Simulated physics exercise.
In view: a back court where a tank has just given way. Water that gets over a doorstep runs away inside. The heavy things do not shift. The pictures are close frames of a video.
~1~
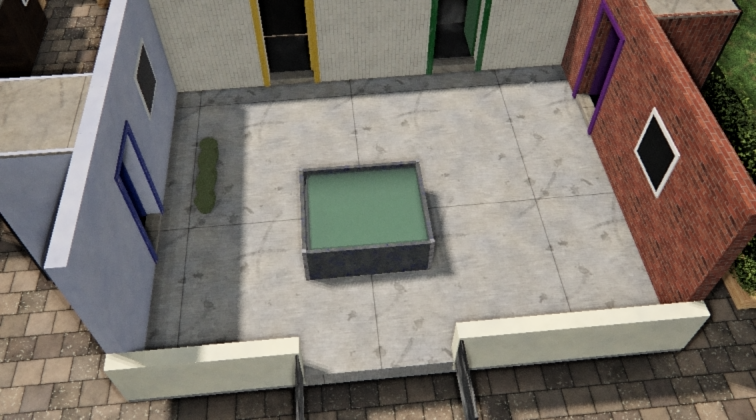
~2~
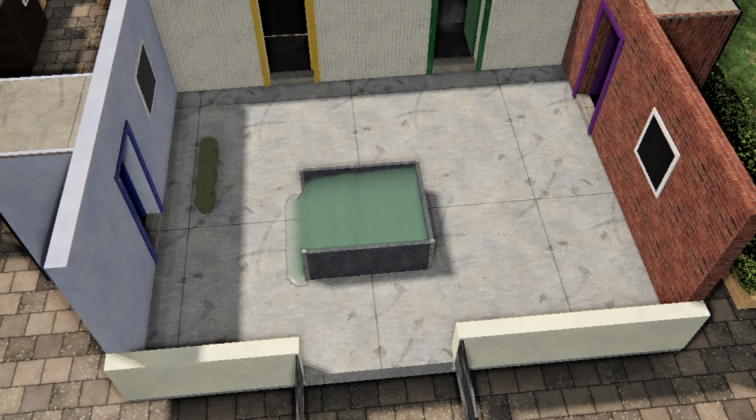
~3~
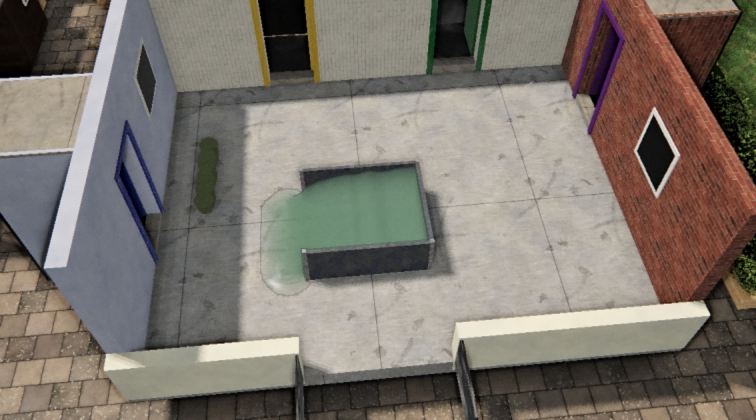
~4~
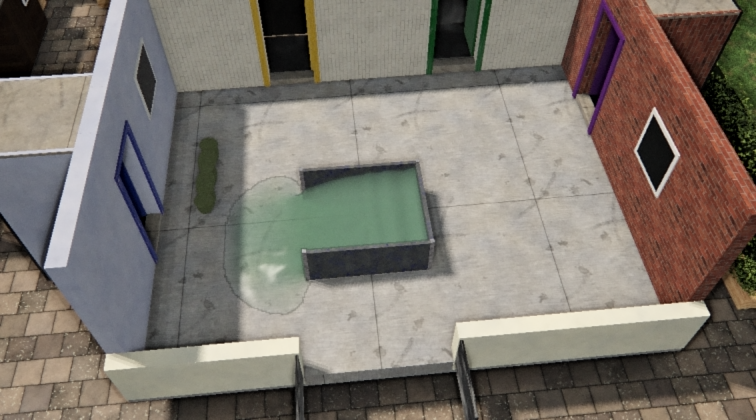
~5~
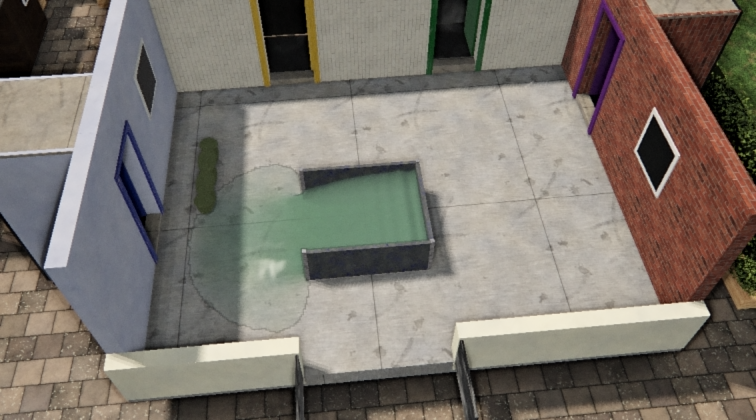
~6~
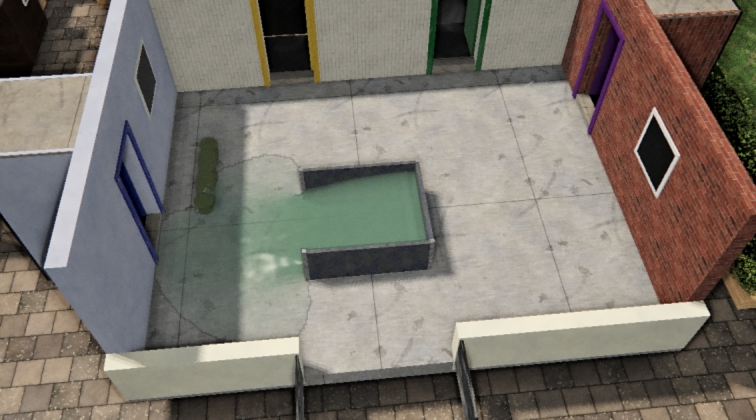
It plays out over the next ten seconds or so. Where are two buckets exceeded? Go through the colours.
In the end: The yellow door holds within the limit; the blue door floods; the green door holds within the limit; the purple door holds within the limit.
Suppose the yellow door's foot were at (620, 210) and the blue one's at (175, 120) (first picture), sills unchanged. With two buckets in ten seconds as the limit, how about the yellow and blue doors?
The yellow door lets less in; the blue door floods.
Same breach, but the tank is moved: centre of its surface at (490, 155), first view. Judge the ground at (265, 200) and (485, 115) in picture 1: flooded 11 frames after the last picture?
As listed: Covered, no water.
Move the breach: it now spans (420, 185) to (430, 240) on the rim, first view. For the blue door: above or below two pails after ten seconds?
Then: The blue door takes less.
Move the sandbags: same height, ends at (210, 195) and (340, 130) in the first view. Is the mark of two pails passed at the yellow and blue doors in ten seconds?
One by one: Yellow door lets less in, blue door passes that mark.
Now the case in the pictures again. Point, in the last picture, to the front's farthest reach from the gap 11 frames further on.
Around (196, 96).
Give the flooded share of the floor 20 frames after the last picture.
Close to 40 %.
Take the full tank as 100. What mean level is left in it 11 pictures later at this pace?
Roughly 28 per cent.
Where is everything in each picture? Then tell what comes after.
The tank at (364, 208) is whole and still, in the first picture.
The front is at (305, 283), out from the gap at (307, 229), in the second picture.
The front is at (279, 289), out from the gap at (307, 230), in the third picture.
Water pours out at (307, 231) and has run to (259, 304), in the fourth picture.
The front is at (196, 277), out from the gap at (307, 231), in the fifth picture.
Water pours out at (307, 231) and has run to (159, 271), in the sixth picture.
A moment on, water covers 20 % of the floor; the yellow door not reached, the blue door far over two buckets in, the green door not reached, the purple door not reached.
Next, water covers 25 % of the floor; the yellow door not reached, the blue door far over two buckets in, the green door not reached, the purple door not reached.
Then, water covers 40 % of the floor; the yellow door wet at the sill, nothing in, the blue door far over two buckets in, the green door not reached, the purple door not reached.
Later, water covers 60 % of the floor; the yellow door wet at the sill, nothing in, the blue door far over two buckets in, the green door wet at the sill, nothing in, the purple door not reached.
In the end, water covers 85 % of the floor; the yellow door wet at the sill, nothing in, the blue door far over two buckets in, the green door wet at the sill, nothing in, the purple door not reached.
